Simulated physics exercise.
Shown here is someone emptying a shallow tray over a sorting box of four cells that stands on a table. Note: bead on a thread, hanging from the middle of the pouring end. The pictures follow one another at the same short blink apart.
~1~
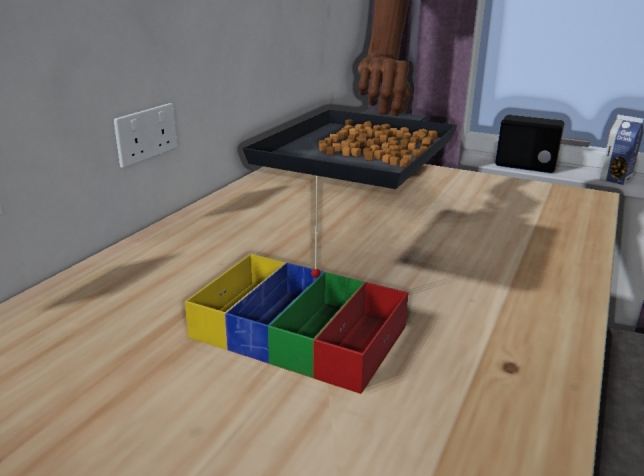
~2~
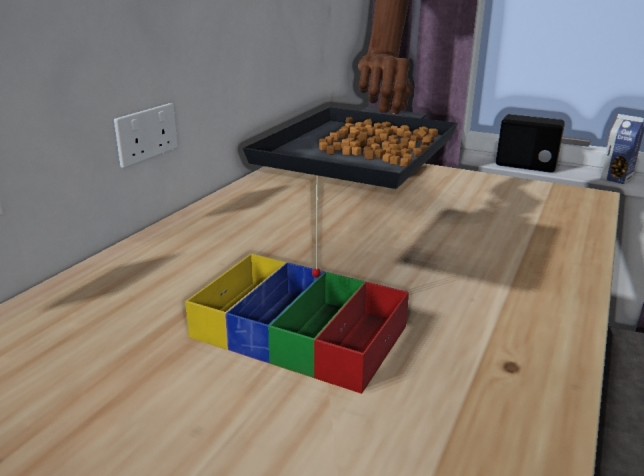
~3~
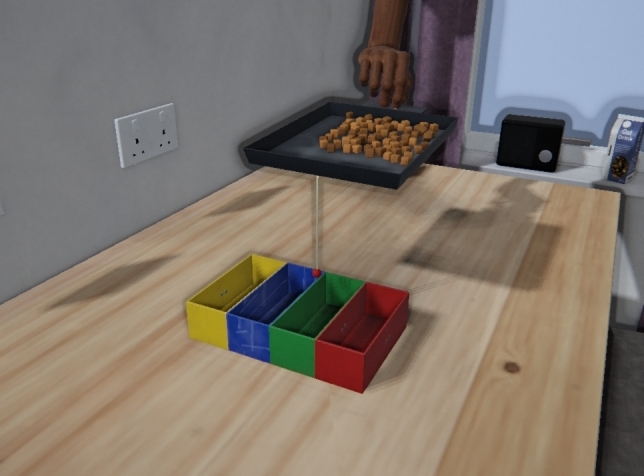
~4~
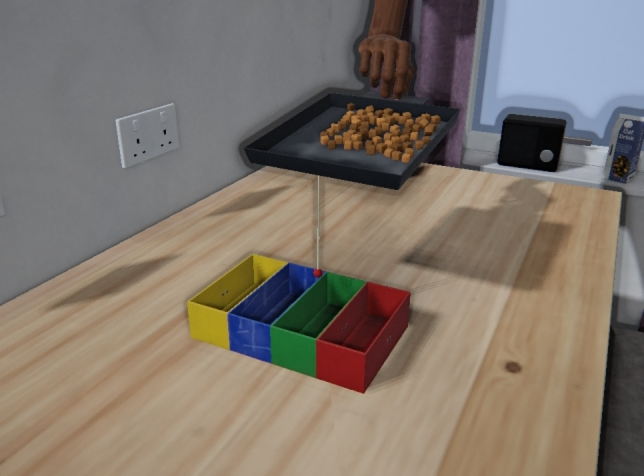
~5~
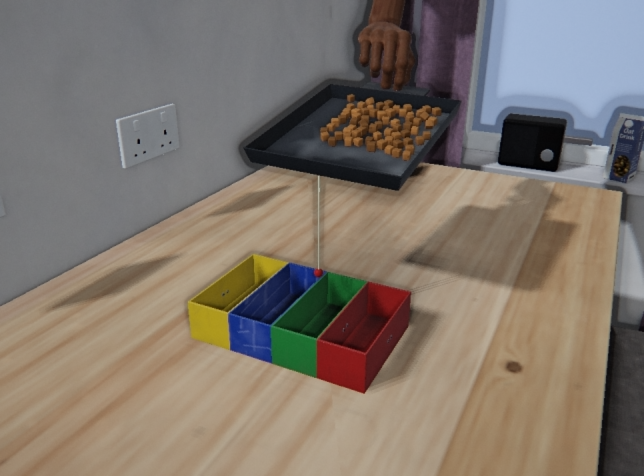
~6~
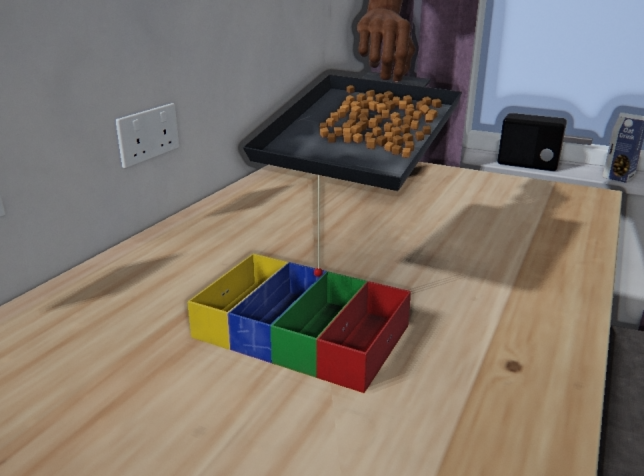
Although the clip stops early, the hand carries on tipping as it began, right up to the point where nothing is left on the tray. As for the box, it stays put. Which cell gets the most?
The red cell gets the most.
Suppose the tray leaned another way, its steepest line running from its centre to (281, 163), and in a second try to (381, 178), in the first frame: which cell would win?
Well, with the first heading it's the yellow one, and with the second it's the cell in red.
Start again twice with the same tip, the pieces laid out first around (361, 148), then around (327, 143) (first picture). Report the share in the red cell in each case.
30 per cent for the first try, 10 per cent for the second.
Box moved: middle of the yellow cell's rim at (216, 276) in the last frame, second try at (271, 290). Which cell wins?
Try one goes to the red one; try two goes to that green cell.
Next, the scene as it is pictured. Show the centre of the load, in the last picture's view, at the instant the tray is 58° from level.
The load is centred around (357, 156).
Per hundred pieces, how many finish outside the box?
Roughly 10 percent.
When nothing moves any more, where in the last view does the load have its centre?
Centre at rest: Close to (340, 355).
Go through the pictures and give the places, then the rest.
Corners of the pouring end at (248, 148) and (397, 171), level; middle of the load at (376, 142), brown sugar cubes; bead on its thread at (316, 273); yellow cell at (206, 322); blue cell at (247, 335); green cell at (291, 348); red cell at (338, 363), in the first picture.
Corners of the pouring end at (248, 147) and (397, 171), level; middle of the load at (376, 140), in the second picture.
Corners of the pouring end at (249, 147) and (398, 172), tipped barely, lowest at the right corner; middle of the load at (377, 137), in the third picture.
Corners of the pouring end at (249, 147) and (398, 173), tipped a little, lowest at the right corner; middle of the load at (378, 131), in the fourth picture.
Corners of the pouring end at (249, 147) and (399, 174), tipped a little, lowest at the right corner; middle of the load at (378, 125), in the fifth picture.
Corners of the pouring end at (248, 146) and (398, 175), tipped a little, lowest at the right corner; middle of the load at (378, 120); yellow cell at (209, 322); blue cell at (250, 334); green cell at (294, 348); red cell at (341, 362), in the sixth picture.
Soon after the last picture, tray tipped steeply; nearly all on the tray; a stray few falling or outside the box.
A little later, tray tipped right over; nearly all on the tray; a stray few falling or outside the box.
Later still, tray tipped past a quarter turn; about half in the red cell; about a quarter in the green cell; a small part in the blue cell; a small part falling or outside the box.
At rest, tray tipped past a quarter turn; about half in the red cell; about a quarter in the green cell; a small part in the blue cell; none in the yellow cell; a small part outside the box.
